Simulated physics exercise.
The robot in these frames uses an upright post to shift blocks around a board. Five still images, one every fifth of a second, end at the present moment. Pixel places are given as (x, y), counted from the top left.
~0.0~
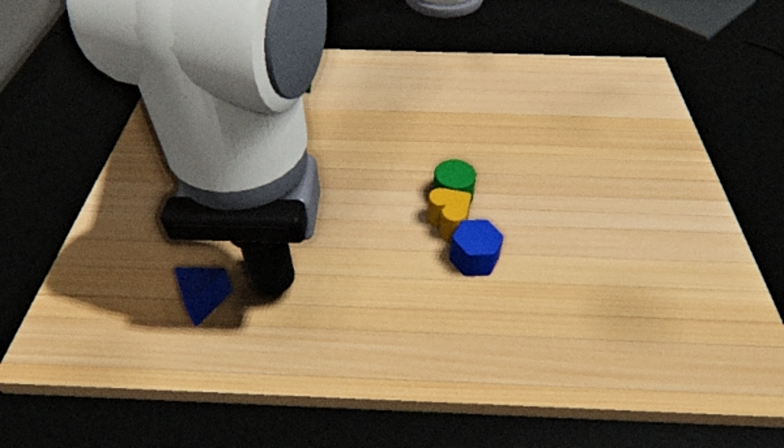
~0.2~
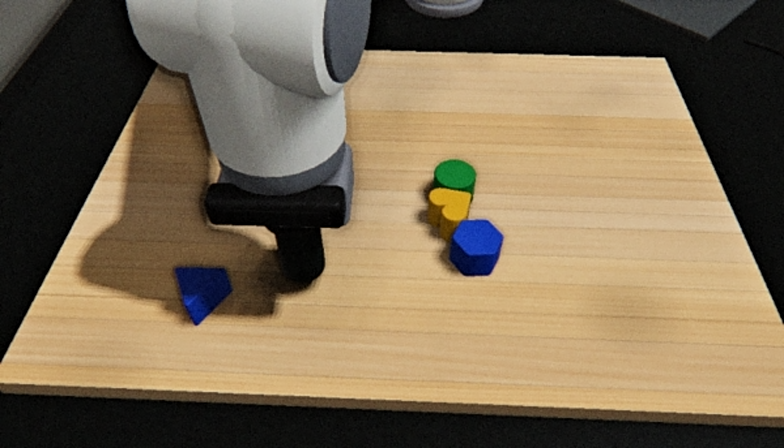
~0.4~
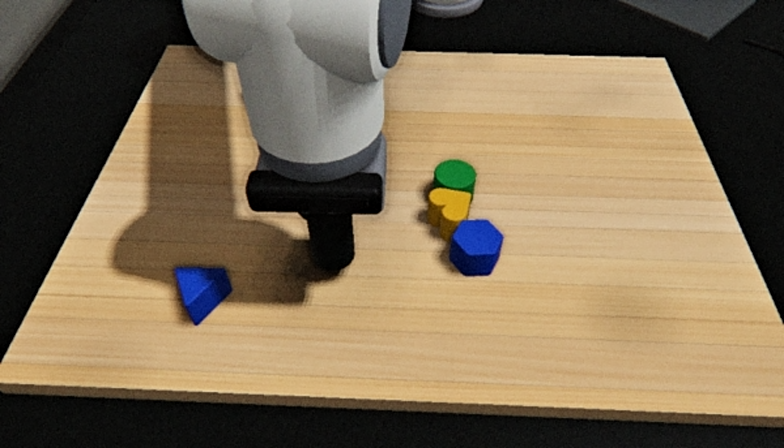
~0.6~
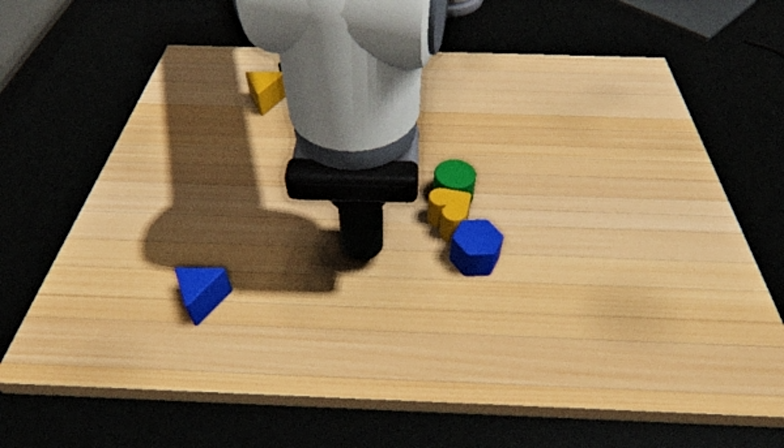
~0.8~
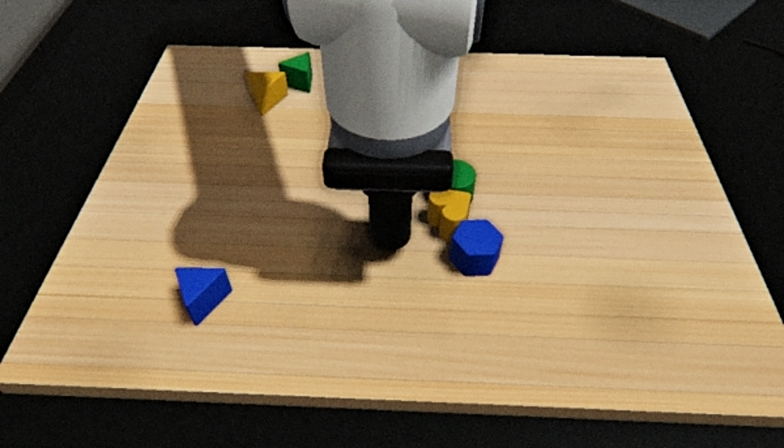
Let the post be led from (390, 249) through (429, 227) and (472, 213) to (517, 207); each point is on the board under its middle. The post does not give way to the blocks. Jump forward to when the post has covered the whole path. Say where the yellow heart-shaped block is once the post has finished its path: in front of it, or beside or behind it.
In front, I predict.
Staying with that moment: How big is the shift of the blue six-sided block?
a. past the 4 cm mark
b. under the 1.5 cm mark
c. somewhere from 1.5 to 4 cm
b
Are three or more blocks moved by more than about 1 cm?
No, it doesn't check out.
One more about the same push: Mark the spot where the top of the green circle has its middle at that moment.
Near (468, 161).
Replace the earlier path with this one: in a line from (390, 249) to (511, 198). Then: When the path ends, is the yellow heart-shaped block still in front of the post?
Yes.
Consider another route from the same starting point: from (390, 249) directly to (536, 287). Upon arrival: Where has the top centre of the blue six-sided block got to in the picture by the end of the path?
I predict (552, 232).
The first path, step by step. One third of the way, post at (431, 212); yellow heart-shaped block at (466, 198), turned 20° clockwise; green circle at (462, 167).
Two thirds of the way, post at (474, 198); yellow heart-shaped block at (509, 188), turned 25° clockwise; green circle at (468, 162).
At the end, post at (520, 193); yellow heart-shaped block at (556, 182), turned 25° clockwise; green circle at (468, 161); blue six-sided block not moved.
